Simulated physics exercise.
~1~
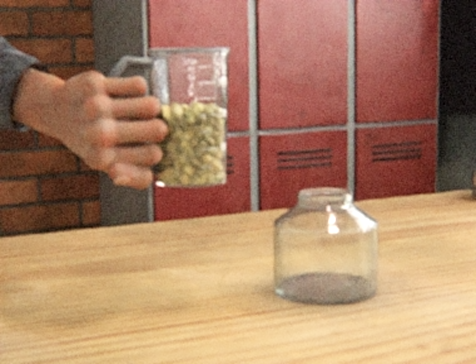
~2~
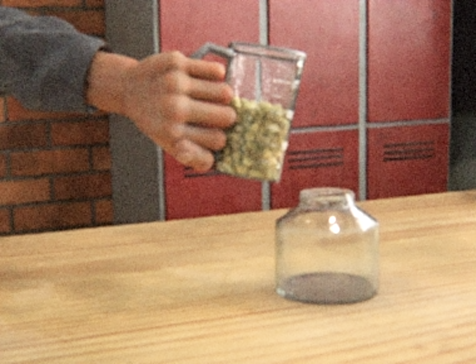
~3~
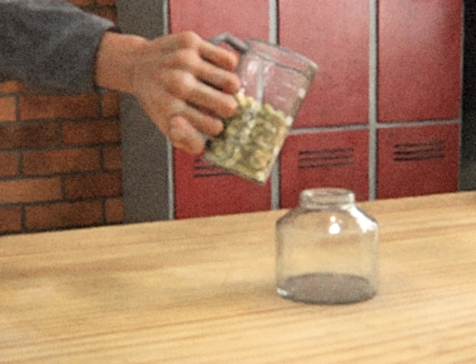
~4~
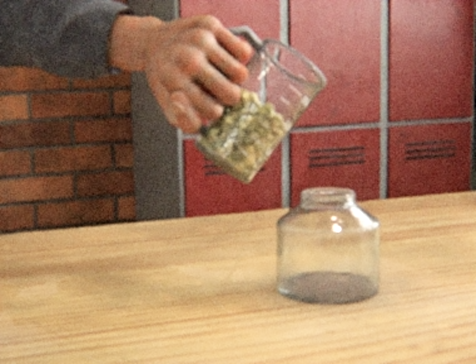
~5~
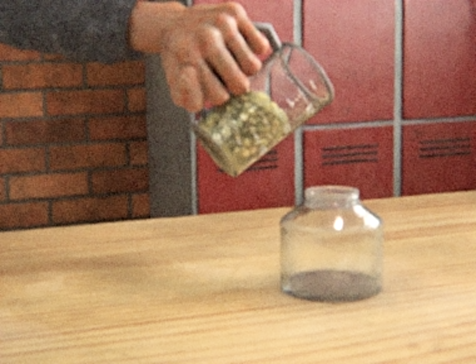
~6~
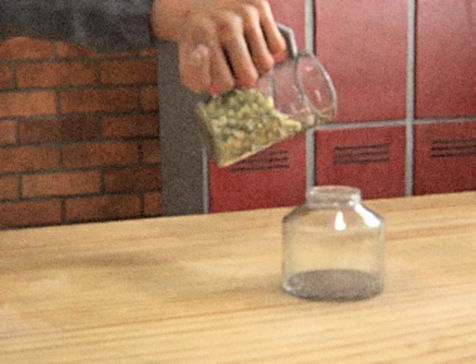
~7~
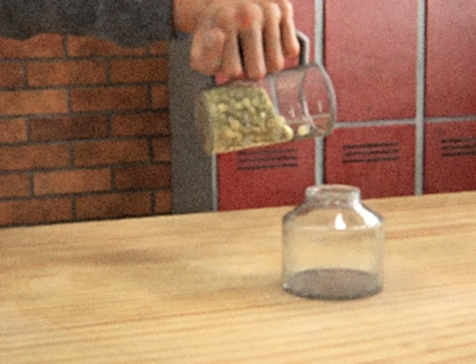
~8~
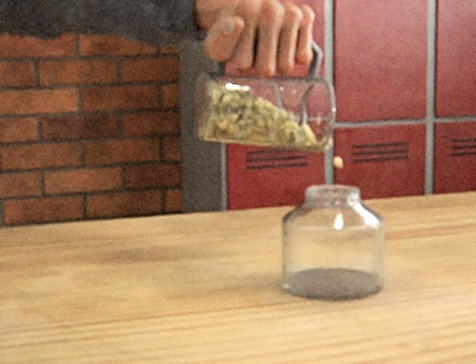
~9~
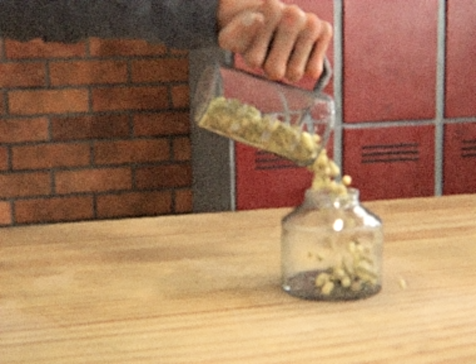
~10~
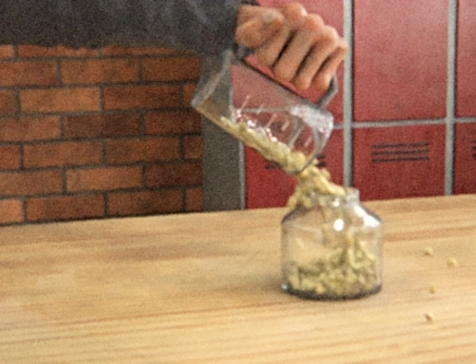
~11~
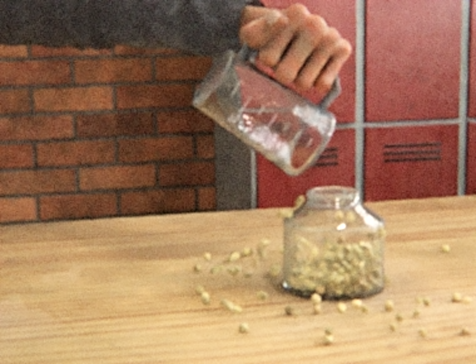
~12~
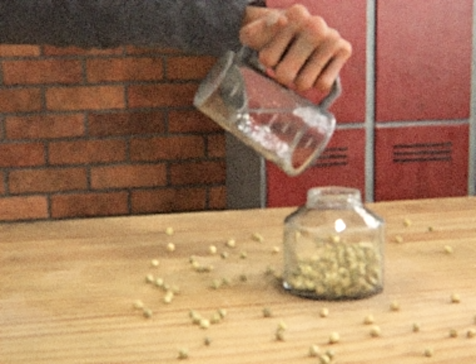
A hand in a dark grey sleeve holds a clear cup of pale yellow-green beans above a light wooden table, seen from the front with a brick wall and red lockers behind. An empty glass jar with a short neck stands on the table to the right. The hand tips the cup steadily to the right until a first bean drops, then a thick stream pours into the jar's mouth. Some beans miss or bounce off and scatter across the table. At the end the cup is tilted mouth down and looks empty, most beans lie in the jar, and the rest are strewn around it.
